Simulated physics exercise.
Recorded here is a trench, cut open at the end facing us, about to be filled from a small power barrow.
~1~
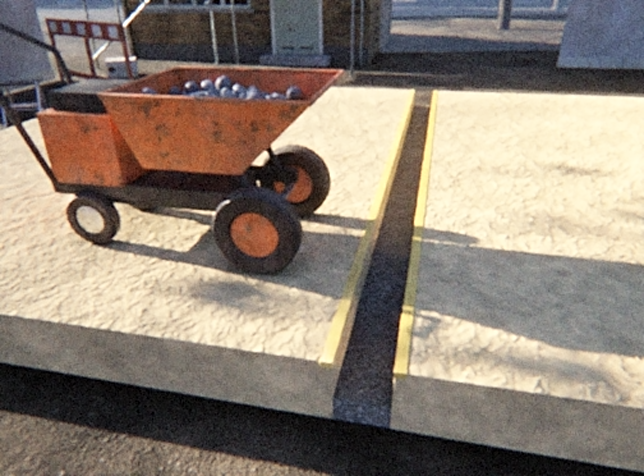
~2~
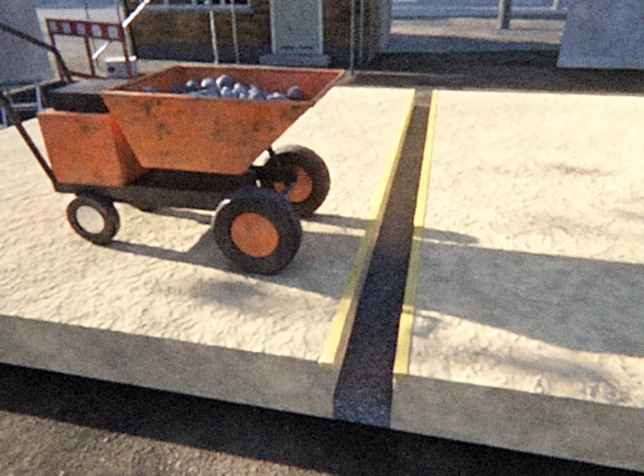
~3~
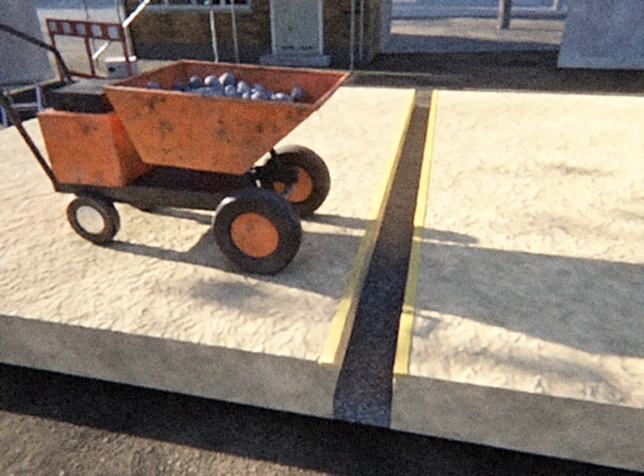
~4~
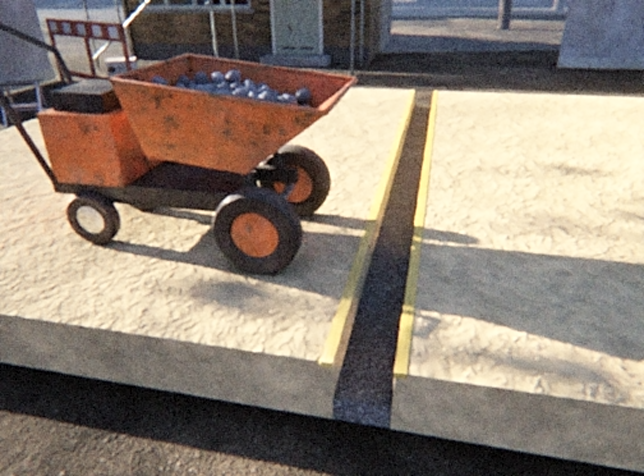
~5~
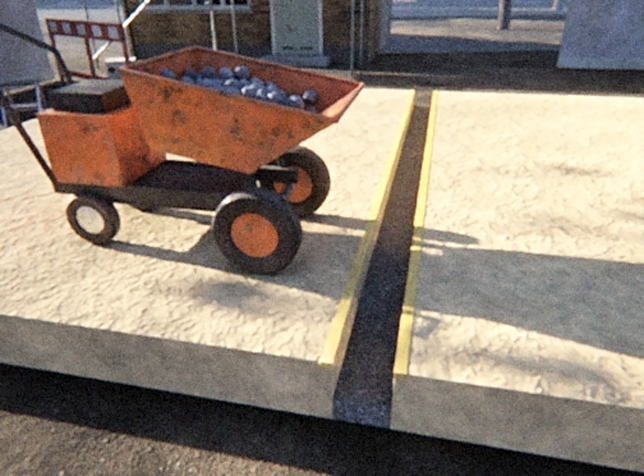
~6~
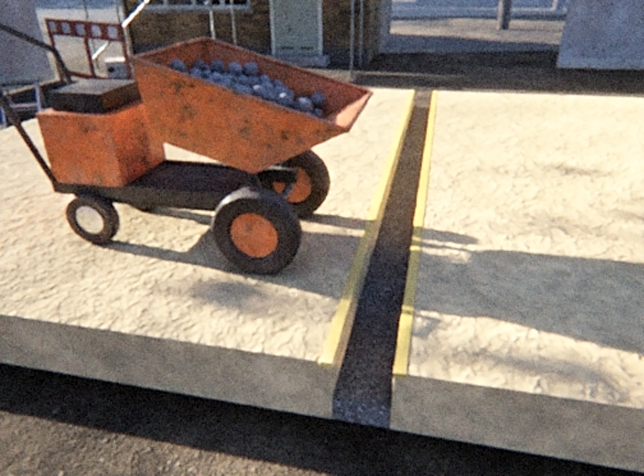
An orange power barrow loaded with round grey cobbles stood still to the left of a narrow, yellow-edged trench, then its skip gradually tilted forward to the right, the cobbles still inside.
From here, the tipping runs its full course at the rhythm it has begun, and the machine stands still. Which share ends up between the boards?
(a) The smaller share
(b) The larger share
The smaller share (a).
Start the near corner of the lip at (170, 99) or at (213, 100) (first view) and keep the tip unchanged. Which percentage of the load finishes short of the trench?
The first position yields around 40 per cent; the second yields around 20 per cent.
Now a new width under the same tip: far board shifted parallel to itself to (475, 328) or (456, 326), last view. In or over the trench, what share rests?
The first gives 90 %, the second 80 %.
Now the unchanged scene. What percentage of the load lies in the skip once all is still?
30 per cent or so.
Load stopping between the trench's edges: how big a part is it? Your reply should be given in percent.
My estimate is some 5 %.
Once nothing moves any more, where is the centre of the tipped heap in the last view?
Close to (487, 252) in the last picture.
Soon, skip tipped steeply; all in the skip.
A while on, skip tipped right over; most in the skip; a stray few in or heaped over the trench; about a quarter beyond it; a stray few falling.
Towards the end, skip tipped right over; about a quarter in the skip; a small part in or heaped over the trench; about two thirds beyond it.
Finally, skip tipped right over; about a quarter in the skip; a small part in or heaped over the trench; about two thirds beyond it.
